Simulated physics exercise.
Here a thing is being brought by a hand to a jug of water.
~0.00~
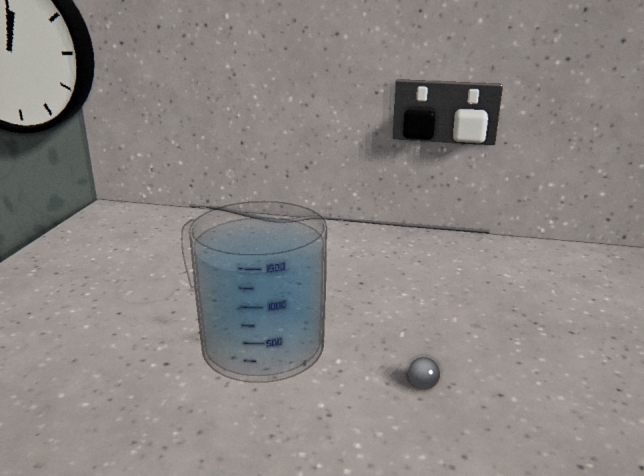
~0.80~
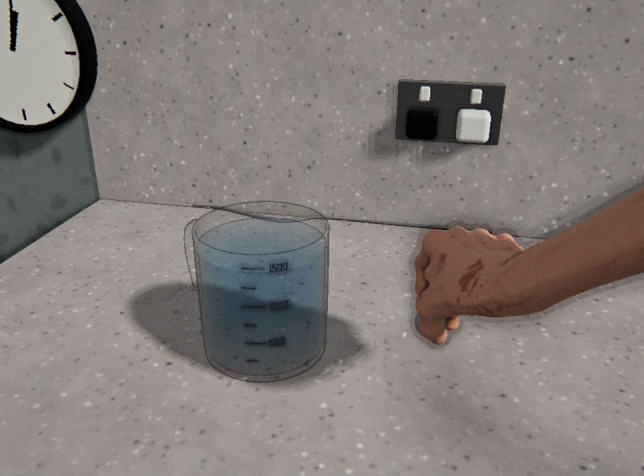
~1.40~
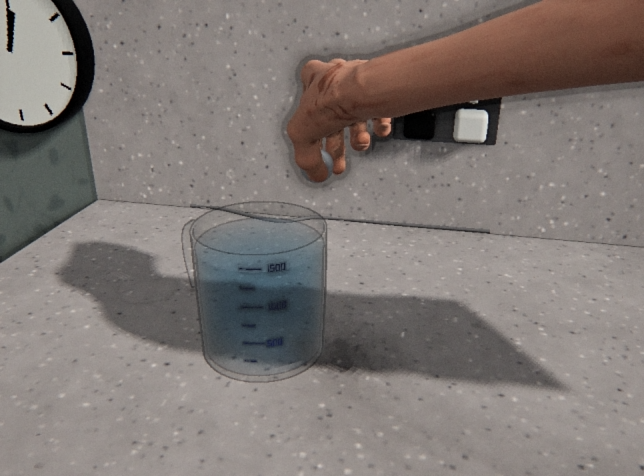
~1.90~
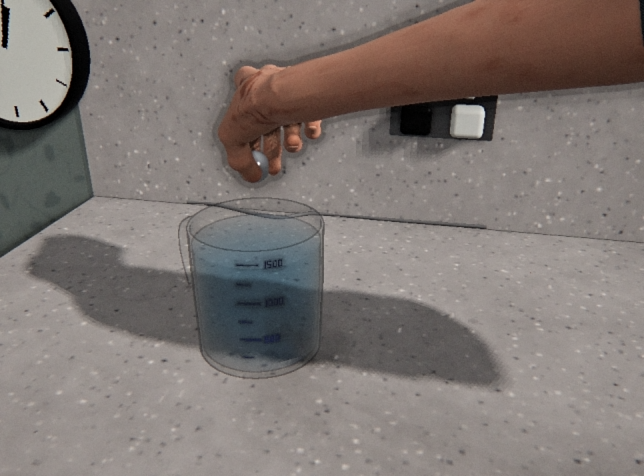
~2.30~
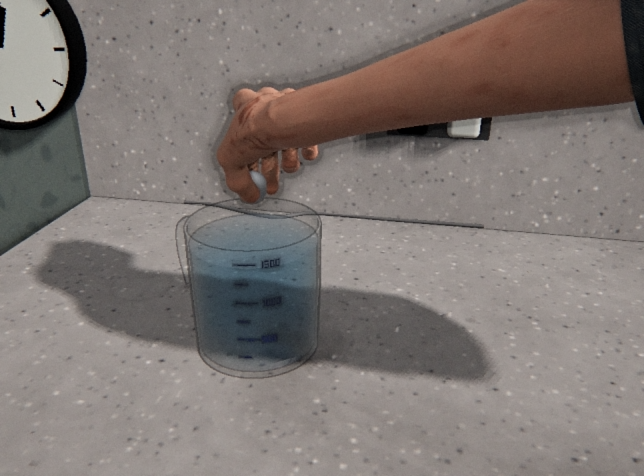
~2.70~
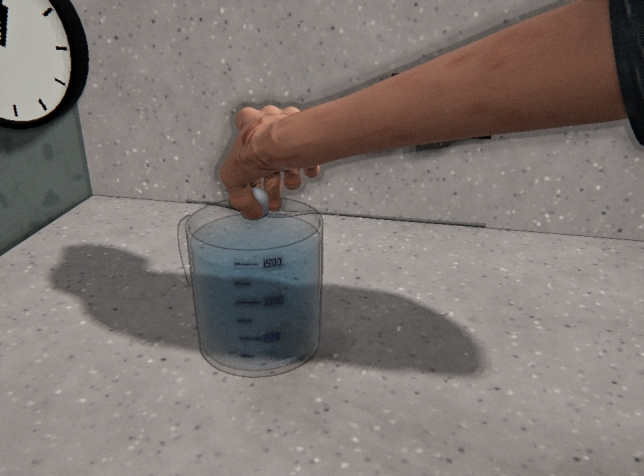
A hand picks up a small grey ball and lowers it over a jug of blue water.
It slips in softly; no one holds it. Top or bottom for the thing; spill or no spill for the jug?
Once released it goes down; meanwhile the jug keeps every drop.
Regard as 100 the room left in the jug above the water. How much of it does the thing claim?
Roughly 10 %.
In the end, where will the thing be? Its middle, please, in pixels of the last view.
It comes to rest near (260, 322).
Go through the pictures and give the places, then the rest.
In the first frame, the steel ball lies on the top at (423, 374); jug (261, 285) nearly full.
In the second frame, a hand picks up the steel ball at (431, 323); jug nearly full, surface at (262, 243).
In the third frame, the steel ball is carried over at (317, 166); jug (262, 285) nearly full.
In the fourth frame, the steel ball is above the jug at (254, 167); jug nearly full, surface at (257, 240).
In the fifth frame, the steel ball comes down at (252, 187); jug (256, 281) nearly full.
In the sixth frame, the steel ball is just over the surface at (254, 203); jug nearly full, surface at (256, 238).
After 3.0 s, the steel ball enters the water; the jug is nearly full.
After 3.4 s, the steel ball goes on down; the jug is nearly full.
After 5.0 s, the steel ball rests at the bottom; the jug is nearly full; none went over.
